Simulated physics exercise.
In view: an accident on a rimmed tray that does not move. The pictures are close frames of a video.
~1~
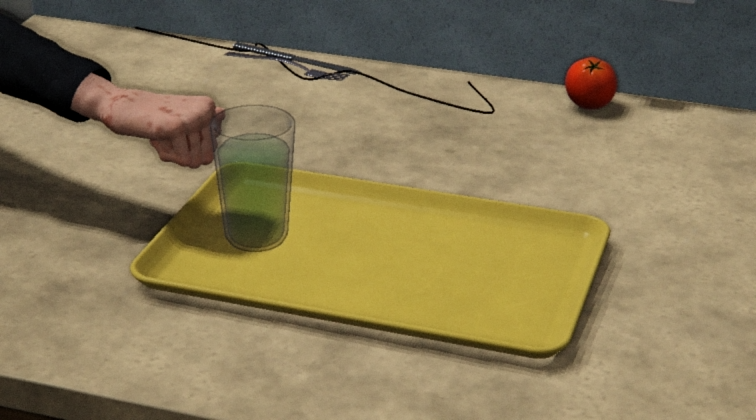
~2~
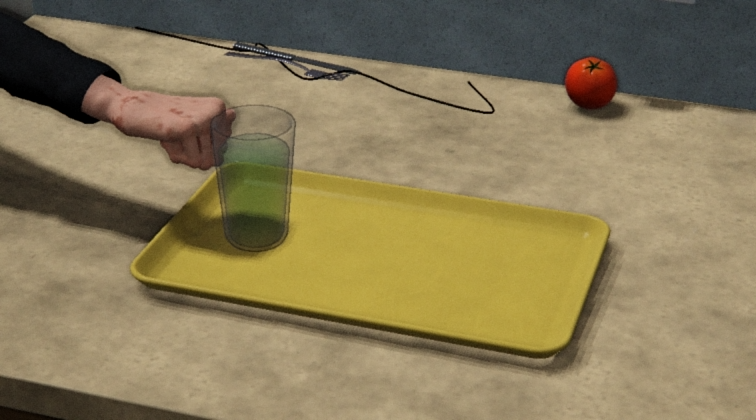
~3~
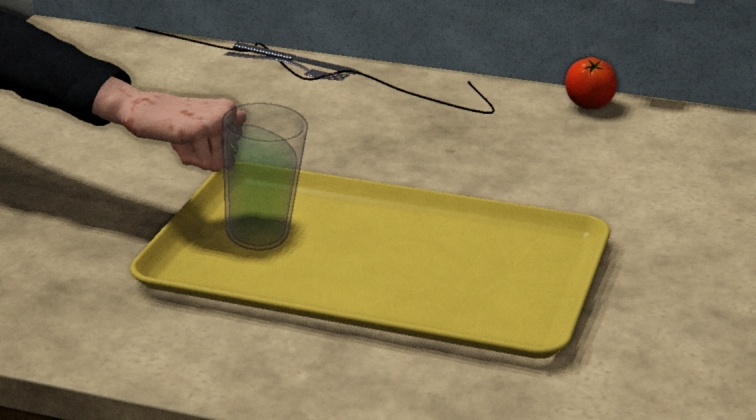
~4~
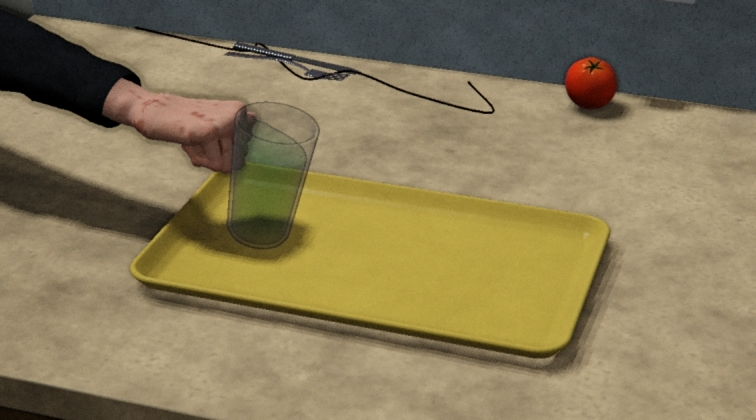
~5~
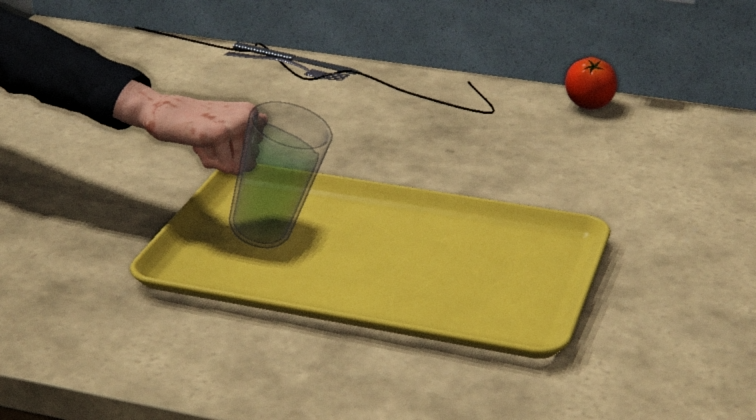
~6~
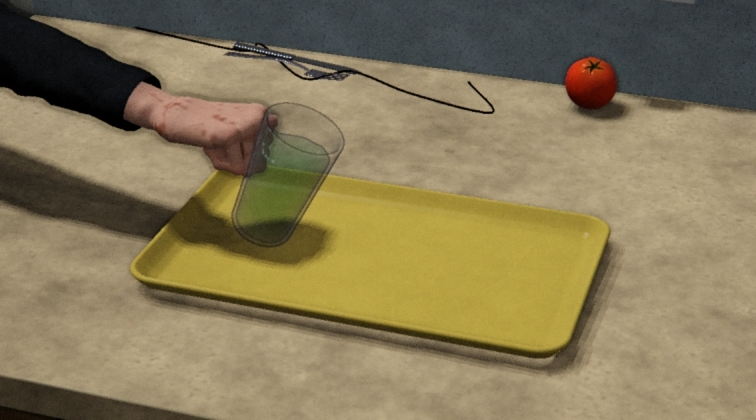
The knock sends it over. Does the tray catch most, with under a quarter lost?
As it turns out, more than a quarter leaves the tray.
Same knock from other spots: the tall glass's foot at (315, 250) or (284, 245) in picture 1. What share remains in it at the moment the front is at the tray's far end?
About 75 and 65 per cent.
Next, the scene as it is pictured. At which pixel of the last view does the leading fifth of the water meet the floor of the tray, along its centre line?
Around (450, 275).
A moment on, the tall glass is falling and 98 per cent is in the glass, 0 on the tray and 2 above or beyond its rim.
Next, the tall glass lies on its side and 76 per cent is in the glass, 9 on the tray and 15 above or beyond its rim.
Then the tall glass lies on its side and 41 per cent is in the glass, 44 on the tray and 14 above or beyond its rim.
Later the tall glass lies on its side and 21 per cent is in the glass, 35 on the tray and 44 above or beyond its rim.
At rest 56 per cent is held by tray and glass, 44 is off the tray.
